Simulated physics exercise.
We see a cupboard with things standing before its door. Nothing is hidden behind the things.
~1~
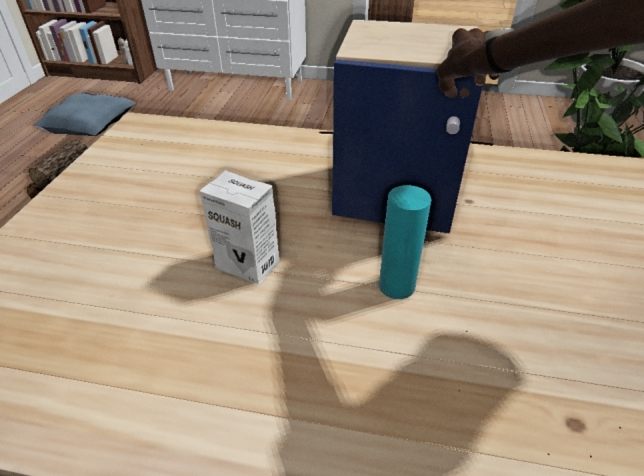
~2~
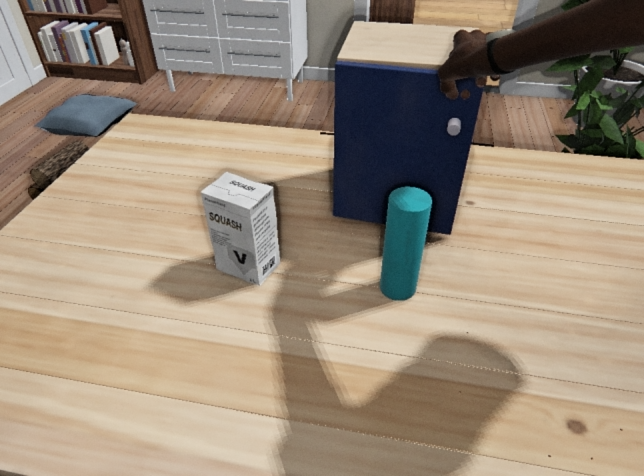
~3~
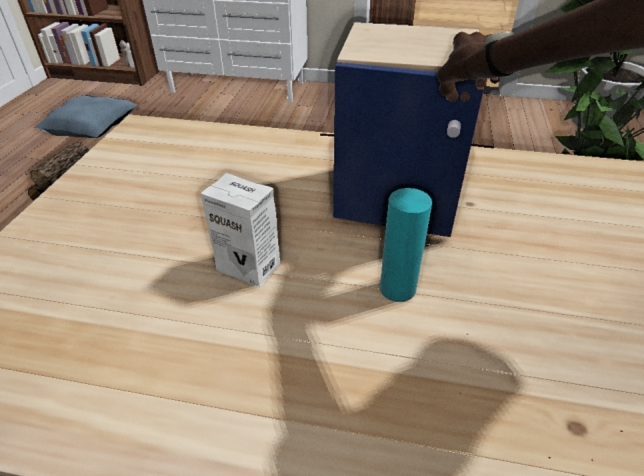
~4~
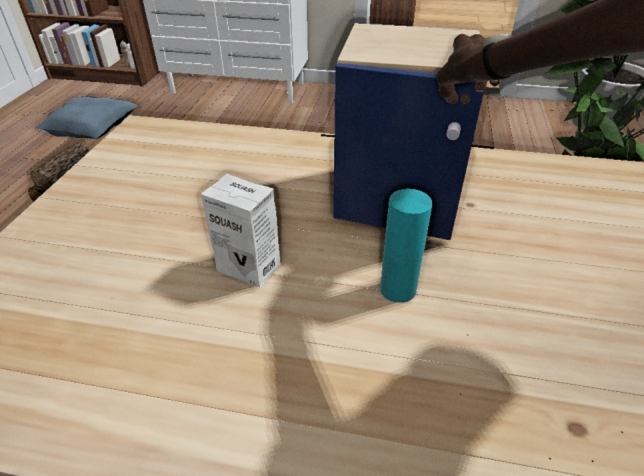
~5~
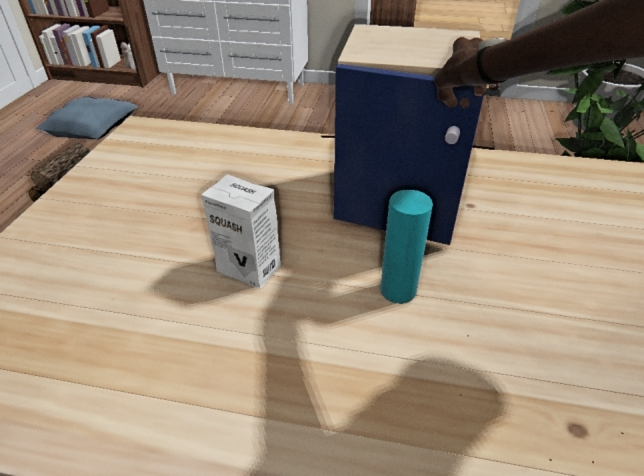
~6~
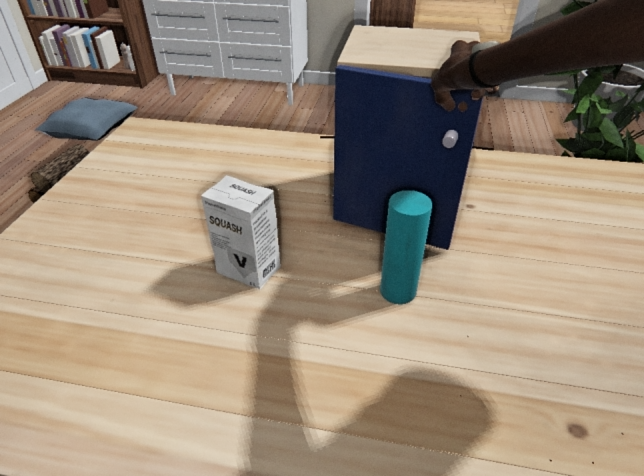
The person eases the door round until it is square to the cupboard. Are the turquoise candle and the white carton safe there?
In the end the turquoise candle gets knocked, the white carton escapes contact.
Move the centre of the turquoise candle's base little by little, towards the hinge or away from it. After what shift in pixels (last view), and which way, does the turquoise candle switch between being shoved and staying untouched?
About 24 pixels down.
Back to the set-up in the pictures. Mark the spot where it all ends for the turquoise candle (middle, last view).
Near (287, 274).
Then, 1.24 s later than the last frame, door 51° open; turquoise candle shifted about its own width near (383, 261); white carton at rest near (244, 234).
Then, 1.84 s later than the last frame, door 70° open; turquoise candle shifted well along near (340, 271); white carton at rest near (244, 234).
Then, 2.30 s later than the last frame, door 84° open; turquoise candle shifted well along near (303, 274); white carton at rest near (244, 234).
When it is over, the turquoise candle gets shoved, near (286, 274); the white carton stays untouched, near (244, 234).
